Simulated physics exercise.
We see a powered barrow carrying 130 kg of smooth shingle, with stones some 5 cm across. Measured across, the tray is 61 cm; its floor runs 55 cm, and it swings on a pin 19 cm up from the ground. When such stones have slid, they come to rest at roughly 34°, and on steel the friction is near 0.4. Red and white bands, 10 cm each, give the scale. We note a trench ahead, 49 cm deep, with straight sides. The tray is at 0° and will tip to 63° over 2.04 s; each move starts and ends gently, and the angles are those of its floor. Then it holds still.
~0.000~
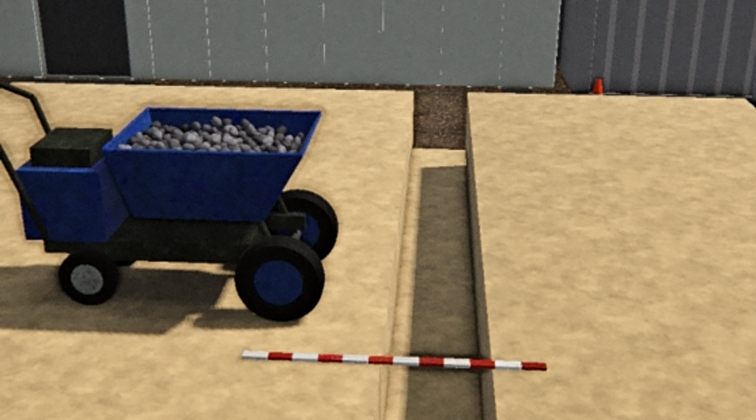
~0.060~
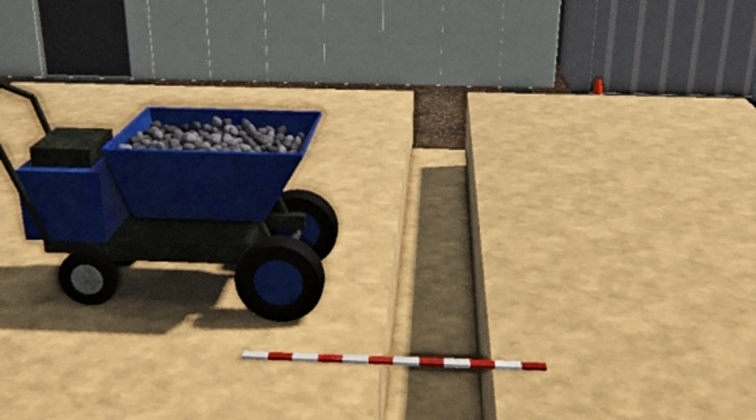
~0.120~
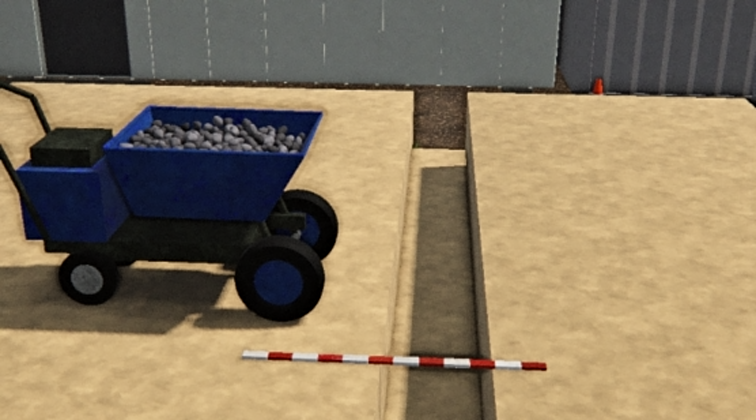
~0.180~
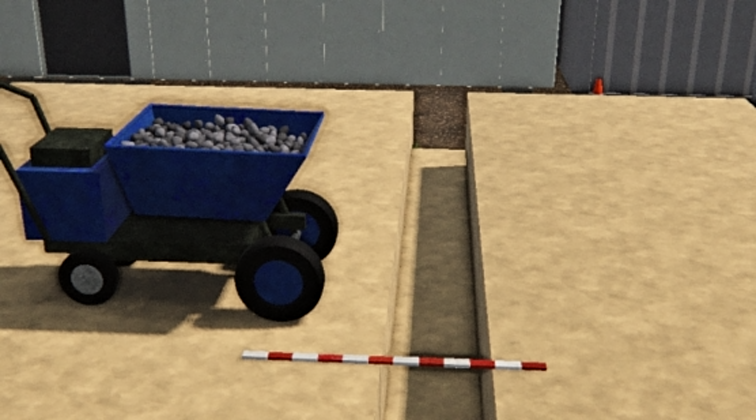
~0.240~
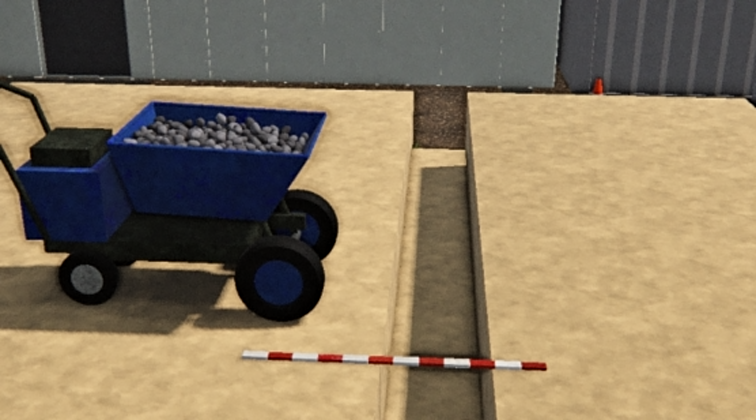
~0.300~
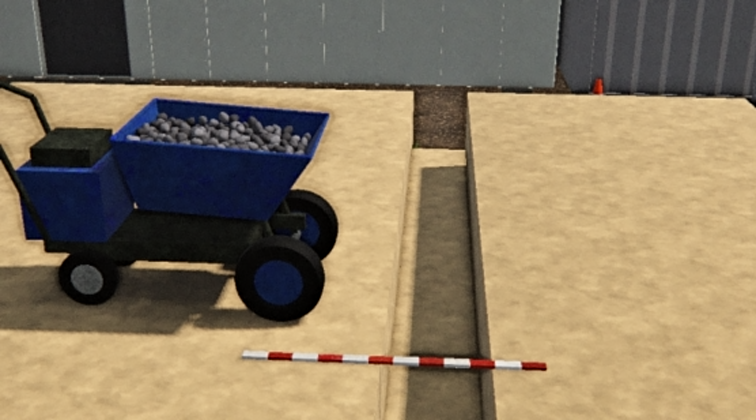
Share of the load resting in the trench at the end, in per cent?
71 per cent.
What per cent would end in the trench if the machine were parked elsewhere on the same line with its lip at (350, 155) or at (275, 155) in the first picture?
35 %, then 75 %.
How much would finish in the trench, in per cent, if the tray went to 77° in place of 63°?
Near 90 per cent then.
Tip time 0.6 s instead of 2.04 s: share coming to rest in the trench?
About 40%.
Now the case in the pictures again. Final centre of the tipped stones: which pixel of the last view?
Look at roughly (446, 377).
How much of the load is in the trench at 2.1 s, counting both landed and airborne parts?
By then, around 30 percent.
After 1.5 s the floor is at 53°; 100 % in the tray; the foremost stones are at (405, 200).
After 2.1 s the floor is at 63°; 66 % in the tray, 31 % in the trench, 3 % past the trench; the foremost stones are at (522, 289).
After 2.5 s the floor is at 63°; 49 % in the tray, 47 % in the trench, 4 % past the trench; the foremost stones are at (578, 295).
After 4.4 s the floor is at 63°; 25 % in the tray, 71 % in the trench, 4 % past the trench; the foremost stones are at (607, 299).
